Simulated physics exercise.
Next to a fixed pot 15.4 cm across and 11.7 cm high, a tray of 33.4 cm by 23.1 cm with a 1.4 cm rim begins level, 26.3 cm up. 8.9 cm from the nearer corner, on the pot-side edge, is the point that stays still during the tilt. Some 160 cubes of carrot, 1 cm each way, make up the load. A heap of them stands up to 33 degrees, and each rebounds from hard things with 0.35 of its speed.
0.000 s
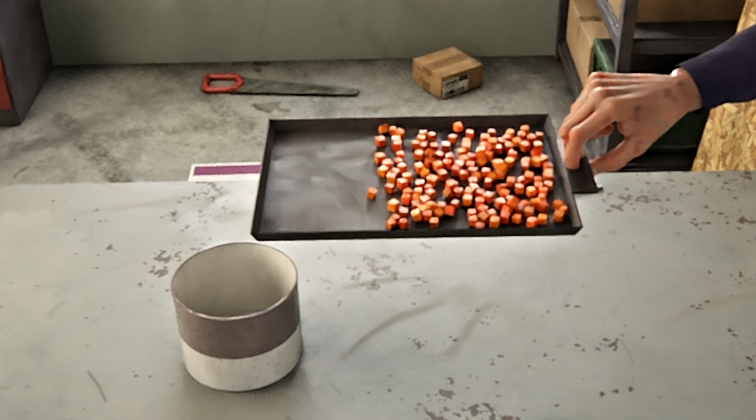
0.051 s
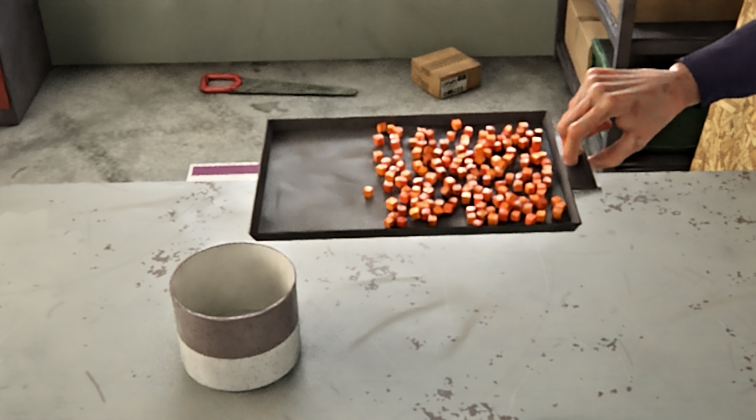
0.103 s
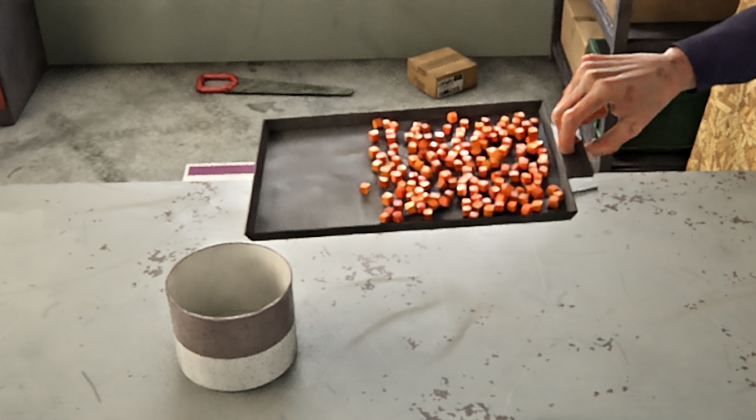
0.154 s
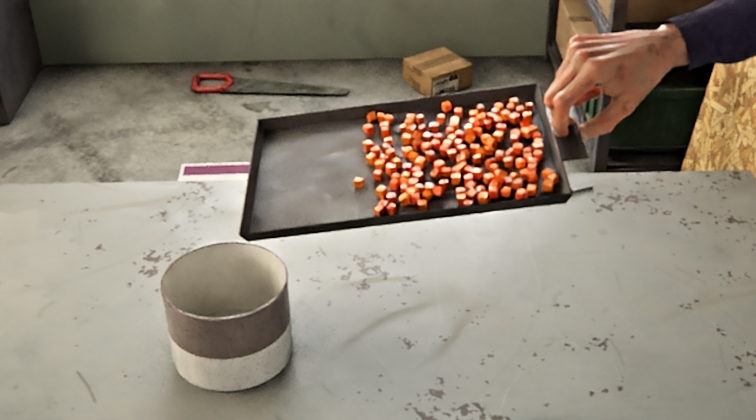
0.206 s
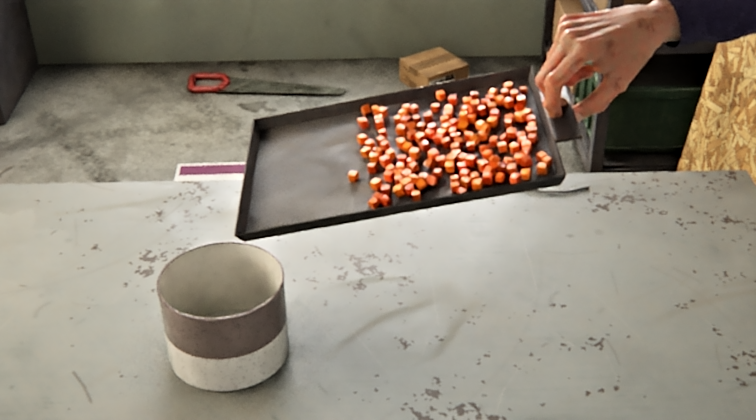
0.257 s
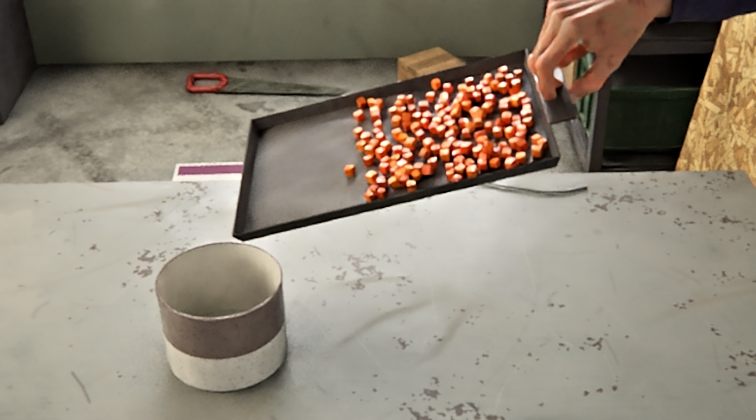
A hand at the right holds a dark tray level above a worn grey table, with many small orange cubes gathered on its right half. The hand then raises that end, slanting the tray down to the left near a brown-and-white pot, while the cubes stay clustered on the right.
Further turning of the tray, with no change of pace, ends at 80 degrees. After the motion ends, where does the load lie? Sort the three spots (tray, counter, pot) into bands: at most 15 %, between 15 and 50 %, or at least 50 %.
Left on the tray: Up to 15 %; counter: 50 % or more; pot: 15 to 50 %.
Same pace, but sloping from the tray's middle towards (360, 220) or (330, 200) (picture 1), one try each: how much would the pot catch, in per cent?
I'd put it at roughly 0 per cent for the first tilt and roughly 5 per cent for the second.
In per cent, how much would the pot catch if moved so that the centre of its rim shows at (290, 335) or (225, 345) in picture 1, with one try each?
Estimates: 5 % and 20 %, in that order.
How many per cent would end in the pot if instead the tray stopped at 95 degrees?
That would give about 40 per cent.
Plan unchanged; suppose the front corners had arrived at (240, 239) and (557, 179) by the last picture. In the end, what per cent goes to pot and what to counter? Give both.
In the pot: 0 per cent; on the counter: 100 per cent.
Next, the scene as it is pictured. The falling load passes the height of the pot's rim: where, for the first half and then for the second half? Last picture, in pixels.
I'd mark about (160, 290) for the first half, then (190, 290) for the second.
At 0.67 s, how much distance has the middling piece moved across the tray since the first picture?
Around 5 centimetres.
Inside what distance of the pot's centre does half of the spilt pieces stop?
I'd say close to 28 centimetres.
After 0.67 s, tilt 46 degrees; the tray holds 100 %, the pot 0 %.
Then, at 0.95 s, tilt 67 degrees; the tray holds 35 %, the pot 0 %.
After 1.33 s, tilt 80 degrees; the tray holds 5 %, the pot 30 %.
At rest (2.5 s), tray 5 %, counter 60 %, pot 35 %.
